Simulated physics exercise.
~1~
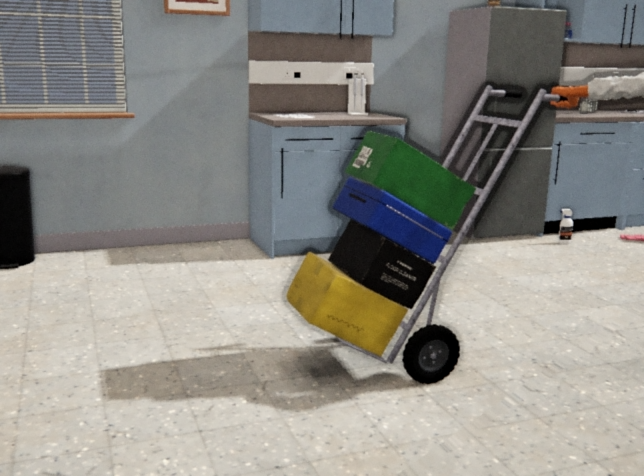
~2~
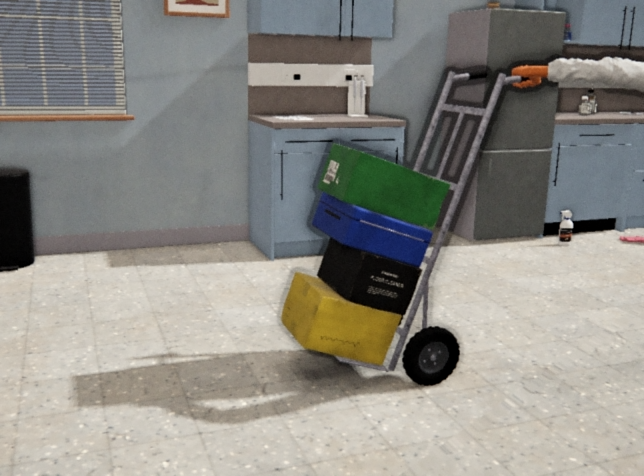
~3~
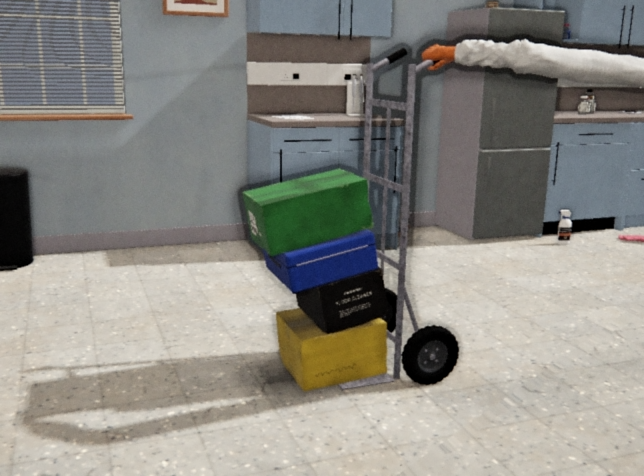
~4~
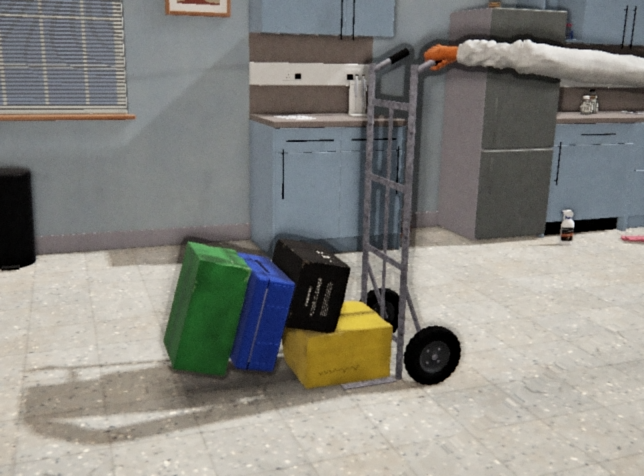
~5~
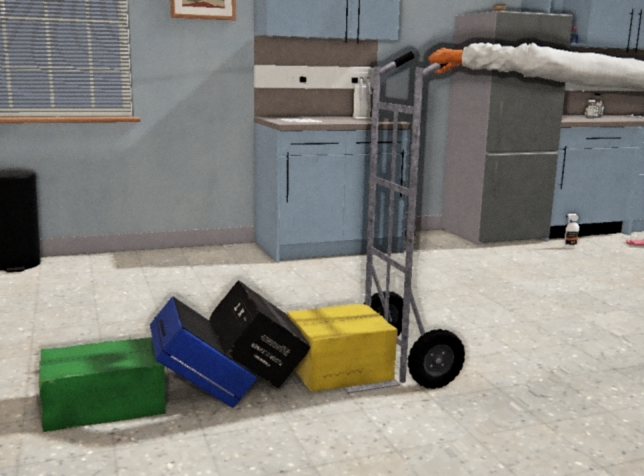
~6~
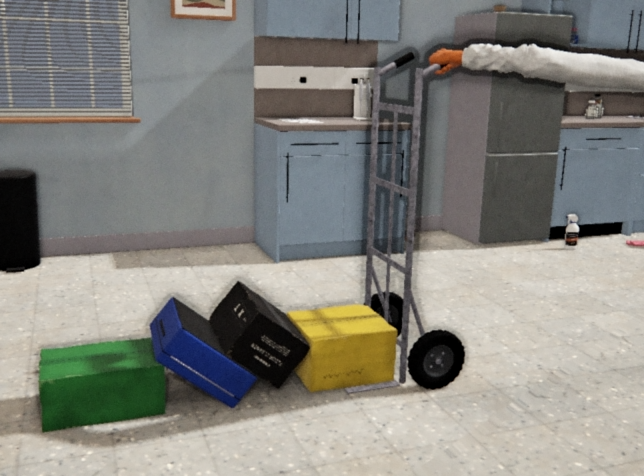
In a kitchen with blue cabinets, a pale tiled floor and a grey fridge, seen from the side, a leaning sack truck carries a yellow box at the bottom, then a black box, a blue toolbox and a green box on top. An orange-gloved hand on a white-sleeved arm holds its handle from the right. The truck swings upright and stops, and the upper load tips to the left. The green box, blue toolbox and black box topple off together. They come to rest in a row left of the yellow box, which stays on the plate of the upright truck.
